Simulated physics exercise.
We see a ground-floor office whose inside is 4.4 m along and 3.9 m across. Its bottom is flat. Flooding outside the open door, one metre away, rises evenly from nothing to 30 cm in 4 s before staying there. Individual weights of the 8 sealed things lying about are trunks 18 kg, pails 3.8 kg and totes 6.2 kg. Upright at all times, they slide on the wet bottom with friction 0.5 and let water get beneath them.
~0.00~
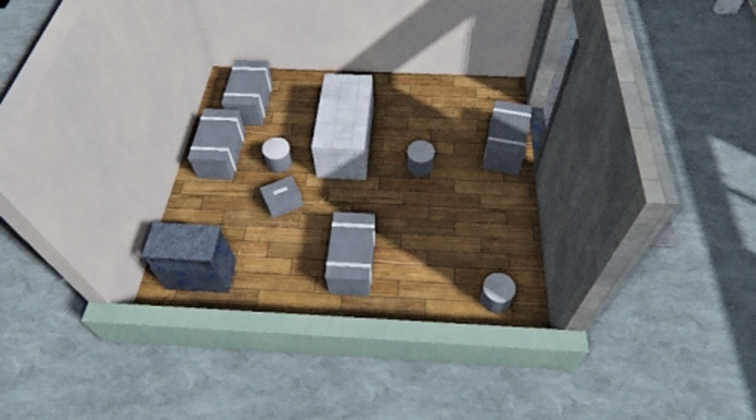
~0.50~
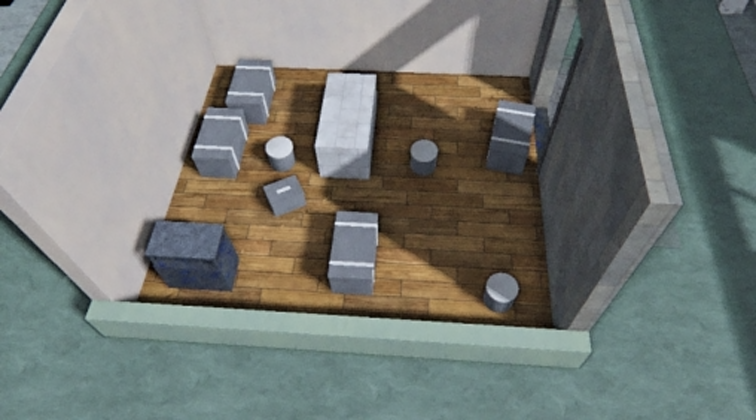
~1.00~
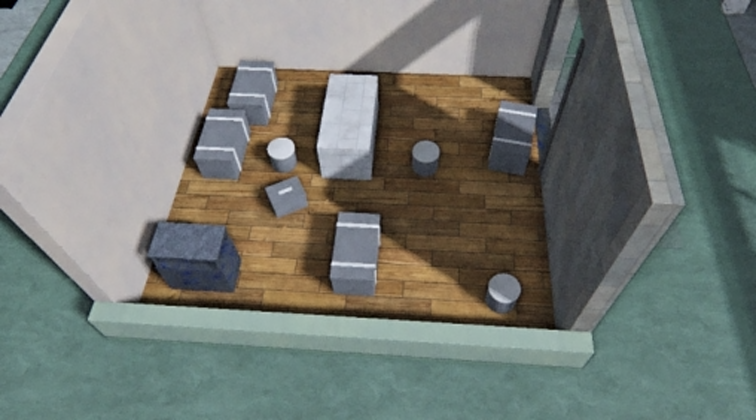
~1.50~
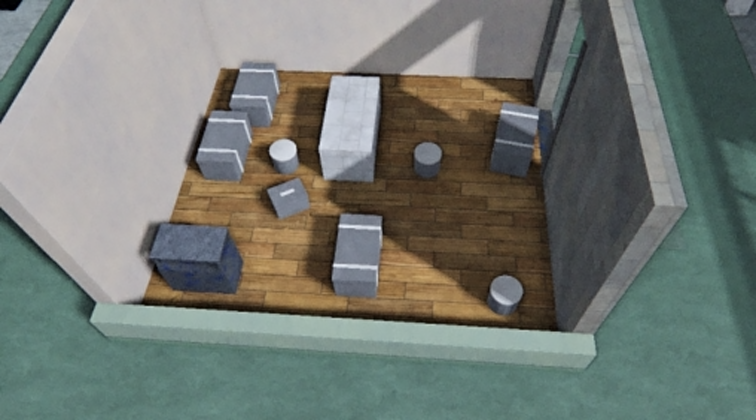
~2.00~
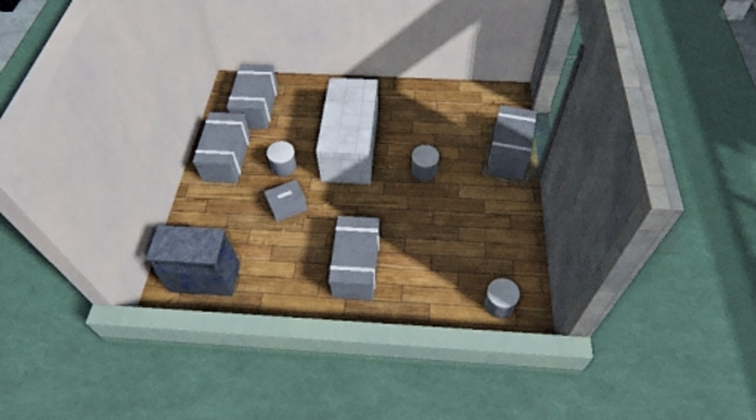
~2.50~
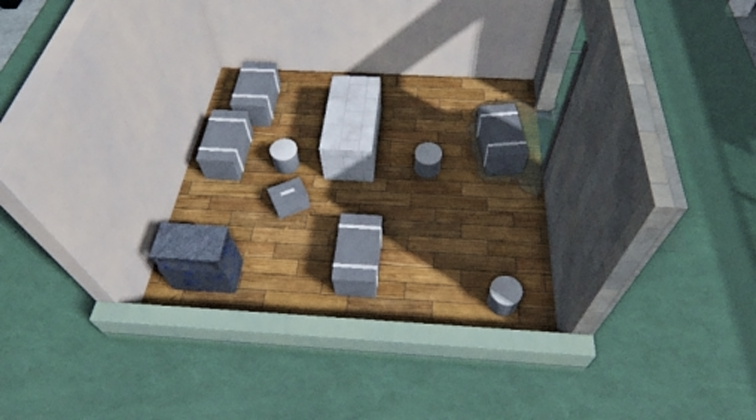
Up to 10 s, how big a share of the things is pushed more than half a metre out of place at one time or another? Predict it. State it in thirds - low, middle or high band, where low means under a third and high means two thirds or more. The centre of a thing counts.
High band.
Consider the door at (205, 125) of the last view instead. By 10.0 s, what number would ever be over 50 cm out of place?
7.
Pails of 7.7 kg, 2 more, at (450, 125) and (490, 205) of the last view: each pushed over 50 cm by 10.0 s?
Above the limit, then inside the limit.
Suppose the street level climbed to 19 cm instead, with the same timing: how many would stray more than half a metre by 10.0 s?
The count would be 3.
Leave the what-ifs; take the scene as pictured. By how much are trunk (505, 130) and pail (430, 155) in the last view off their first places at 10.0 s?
In that order: 300 cm, 300 cm.
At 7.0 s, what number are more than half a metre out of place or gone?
That would be 3.
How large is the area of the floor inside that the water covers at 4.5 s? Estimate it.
Roughly 8.0 m2 of it is wet.
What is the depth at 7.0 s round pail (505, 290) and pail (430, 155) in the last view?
Roughly 3 and 4 cm.
After 3.5 s 1 of 8 are over 50 cm from their spots; 0 afloat.
After 4.5 s 2 of 8 are over 50 cm from their spots; 0 afloat.
After 7.0 s 3 of 8 are over 50 cm from their spots; 3 afloat.
After 10.0 s 7 of 8 are over 50 cm from their spots, and 7 have been at some point; 7 afloat.
